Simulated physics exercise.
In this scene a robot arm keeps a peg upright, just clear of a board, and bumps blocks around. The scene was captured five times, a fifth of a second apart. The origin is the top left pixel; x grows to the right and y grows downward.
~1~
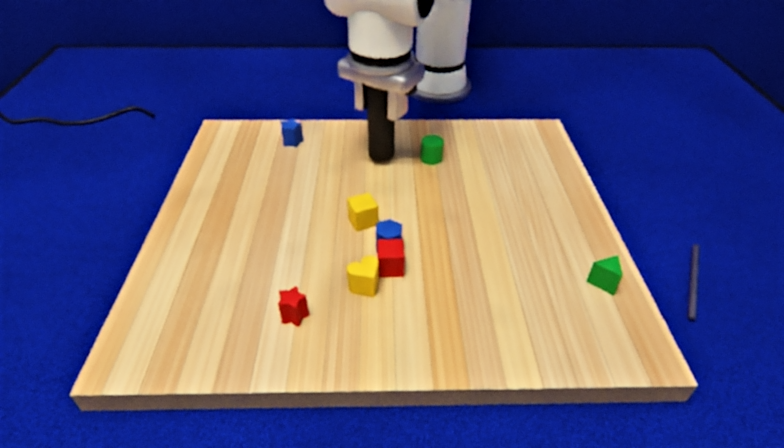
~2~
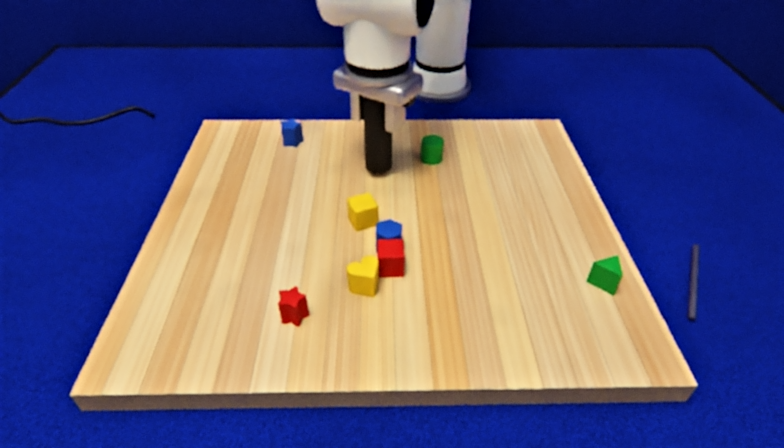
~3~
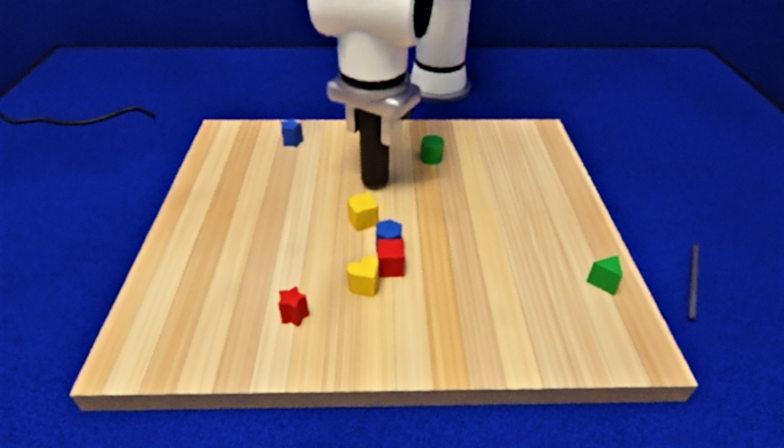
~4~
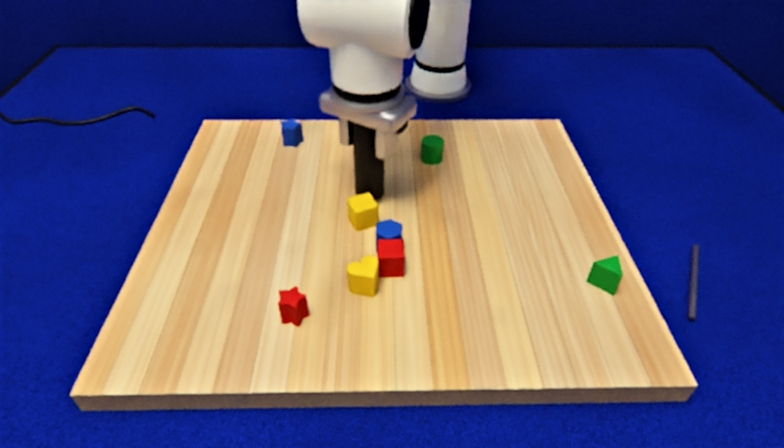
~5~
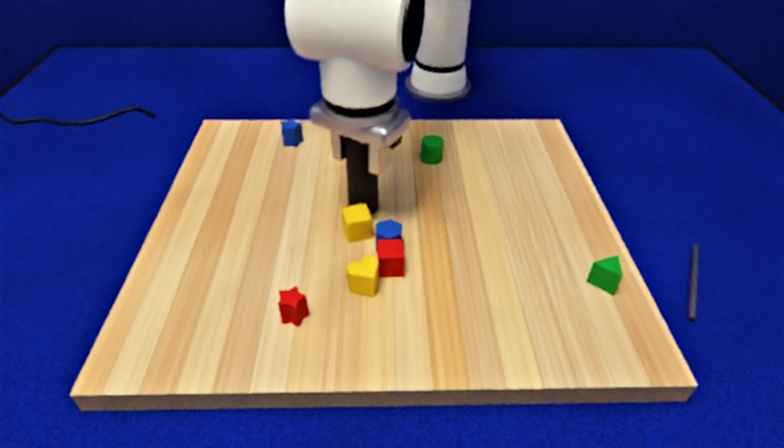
A robot arm moved its black peg forward across the wooden board, drifting slightly left, then nudged the yellow cube a little toward the front while the other colored blocks stayed still.
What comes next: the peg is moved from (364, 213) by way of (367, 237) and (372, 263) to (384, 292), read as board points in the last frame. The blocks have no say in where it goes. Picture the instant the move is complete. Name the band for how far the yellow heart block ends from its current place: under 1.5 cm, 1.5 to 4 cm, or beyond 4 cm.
It falls in the 1.5 to 4 cm band.
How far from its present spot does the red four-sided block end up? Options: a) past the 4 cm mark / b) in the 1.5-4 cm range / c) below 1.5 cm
(a)
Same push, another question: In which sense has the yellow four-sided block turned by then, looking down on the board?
It twists with the clock when seen from above.
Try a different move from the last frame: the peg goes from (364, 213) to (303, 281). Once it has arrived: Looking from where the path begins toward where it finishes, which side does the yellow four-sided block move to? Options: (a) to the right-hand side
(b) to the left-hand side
Answer: B.
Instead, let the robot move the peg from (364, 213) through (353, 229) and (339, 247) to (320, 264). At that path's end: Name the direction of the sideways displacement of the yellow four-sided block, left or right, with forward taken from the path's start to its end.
It's pushed left.
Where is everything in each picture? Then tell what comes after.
In the first frame, lower end of the peg (381, 154), tops of blocks, yellow four-sided block (362, 202), yellow heart block (364, 266), blue six-sided block (389, 228), red four-sided block (391, 248).
In the second frame, peg (379, 166), blocks as before.
In the third frame, peg (375, 179), blocks as before.
In the fourth frame, peg (370, 192), blocks as before.
In the fifth frame, peg (364, 207), yellow four-sided block (357, 213), yellow heart block (364, 266), blue six-sided block (389, 228), red four-sided block (391, 248).
The first path, step by step. One third of the way, peg (366, 231); yellow four-sided block (348, 234), turned 60° clockwise; blue six-sided block (391, 229).
Two thirds of the way, peg (372, 258); yellow four-sided block (340, 245), turned 90° clockwise; blue six-sided block (401, 236), turned 70° anticlockwise; red four-sided block (399, 259).
At the end, peg (384, 286); yellow four-sided block (340, 245), turned 90° clockwise; yellow heart block (361, 286), turned 85° clockwise; blue six-sided block (401, 236), turned 70° anticlockwise; red four-sided block (420, 276), turned 45° anticlockwise.
